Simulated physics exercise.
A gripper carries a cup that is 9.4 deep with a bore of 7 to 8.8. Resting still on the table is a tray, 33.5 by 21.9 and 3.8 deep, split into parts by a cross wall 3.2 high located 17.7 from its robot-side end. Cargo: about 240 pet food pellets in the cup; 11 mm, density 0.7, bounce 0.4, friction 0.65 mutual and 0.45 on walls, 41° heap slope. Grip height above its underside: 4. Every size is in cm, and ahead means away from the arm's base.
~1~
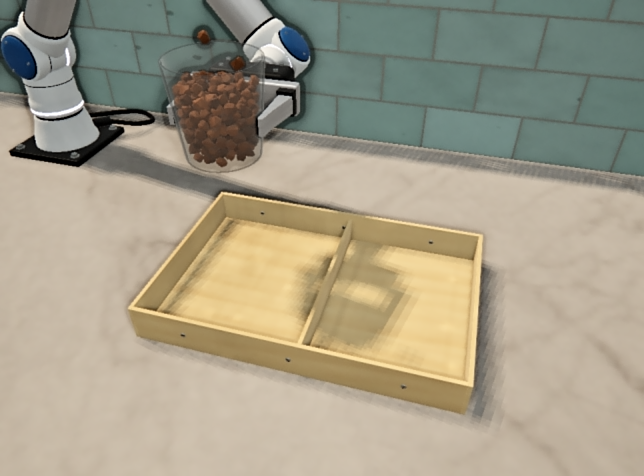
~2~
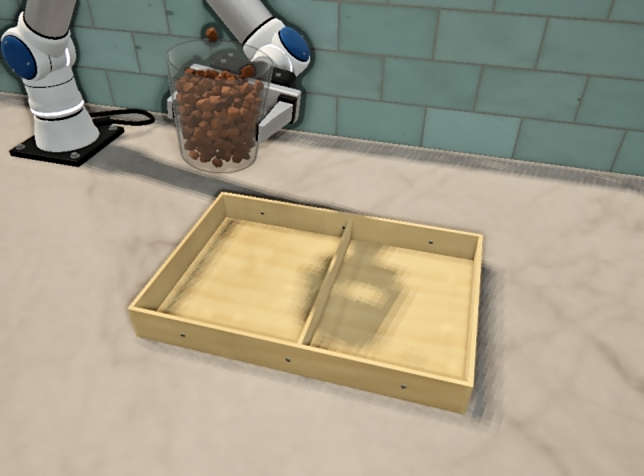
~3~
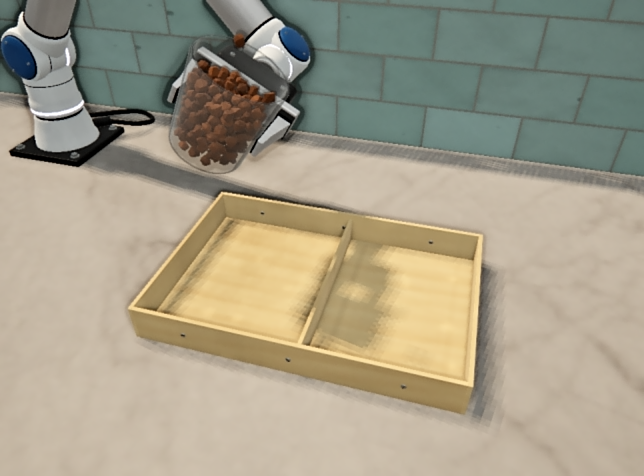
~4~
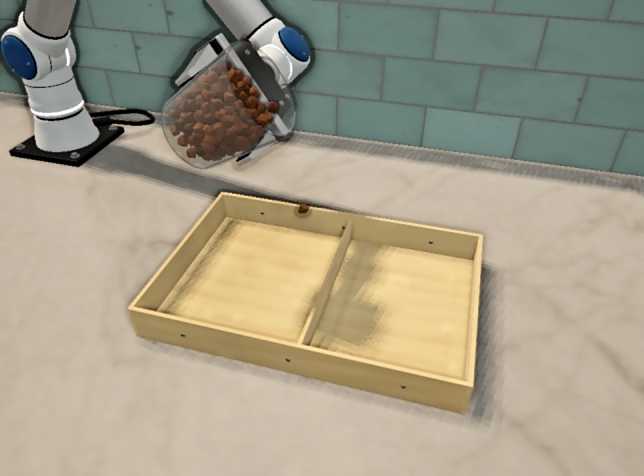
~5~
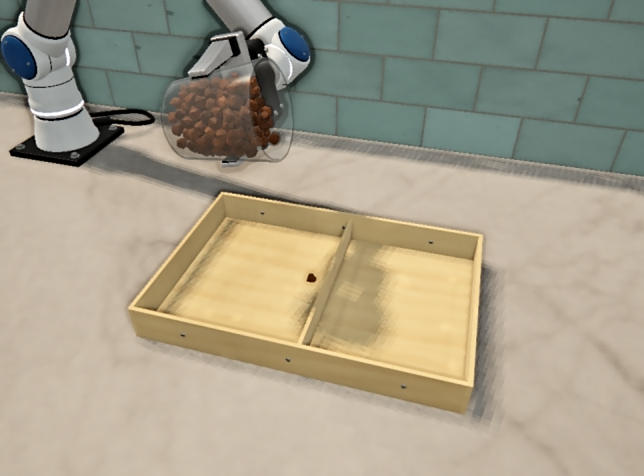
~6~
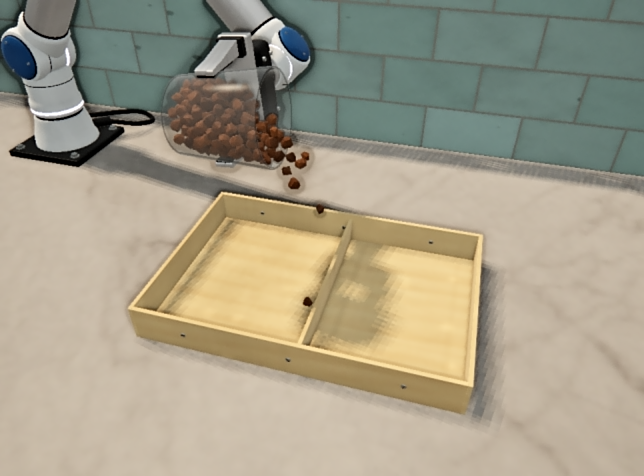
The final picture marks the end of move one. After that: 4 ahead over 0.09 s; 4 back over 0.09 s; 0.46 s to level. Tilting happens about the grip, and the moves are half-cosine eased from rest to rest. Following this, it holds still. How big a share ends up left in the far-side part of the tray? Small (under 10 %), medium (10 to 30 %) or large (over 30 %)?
Large.
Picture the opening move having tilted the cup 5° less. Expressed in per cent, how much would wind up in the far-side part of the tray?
Around 55 in a hundred, I'd say.
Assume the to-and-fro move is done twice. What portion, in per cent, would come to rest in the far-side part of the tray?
In that case it would be near 75 percent.
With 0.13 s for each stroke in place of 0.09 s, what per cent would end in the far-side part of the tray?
Then about 35 per cent.
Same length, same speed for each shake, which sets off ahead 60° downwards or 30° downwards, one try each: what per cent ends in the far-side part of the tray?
Near 15 and 35 percent respectively.
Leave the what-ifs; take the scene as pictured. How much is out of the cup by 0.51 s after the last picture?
Near 75 per cent.
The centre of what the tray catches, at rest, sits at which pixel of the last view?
It lands close to (389, 305).
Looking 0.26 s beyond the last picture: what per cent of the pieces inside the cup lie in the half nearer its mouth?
Something near 90 per cent is there.
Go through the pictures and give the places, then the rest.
In the first picture, cup middle at (219, 110), level; upper third of the load around (214, 94), from x 180 to 255, top at y 35; 236 in the cup.
In the second picture, cup middle at (220, 110), tilted 8° forward; upper third of the load around (215, 95), from x 180 to 260, top at y 35.
In the third picture, cup middle at (222, 111), tilted 29° forward; upper third of the load around (217, 95), from x 180 to 270, top at y 40.
In the fourth picture, cup middle at (225, 114), tilted 56° forward; upper third of the load around (217, 95), from x 175 to 305, top at y 65; 235 in the cup, 1 in flight or on a rim.
In the fifth picture, cup middle at (226, 116), tilted 77° forward; upper third of the load around (219, 99), from x 175 to 310, top at y 80; 235 in the cup, 1 in the robot-side part.
In the sixth picture, cup middle at (226, 117), tilted 85° forward; upper third of the load around (211, 103), from x 175 to 320, top at y 80; 231 in the cup, 1 in the robot-side part, 4 in flight or on a rim.
Then, 0.26 s after the last picture, tilted 79° forward, highest piece 21 above the table; 63 in the cup, 52 in the far-side part, 3 in the robot-side part, 118 in flight or on a rim.
Then, 0.51 s after the last picture, tilted 15° forward, highest piece 25 above the table; 154 in the far-side part, 58 in the cup, 23 in the robot-side part, 1 in flight or on a rim.
Then, 0.84 s after the last picture, level, highest piece 21 above the table; 154 in the far-side part, 58 in the cup, 24 in the robot-side part.
Then, 1.89 s after the last picture, level, highest piece 21 above the table; 154 in the far-side part, 58 in the cup, 24 in the robot-side part.
Final count, 154 in the far-side part, 58 in the cup, 24 in the robot-side part. That is 65 % in the far-side part of the tray.
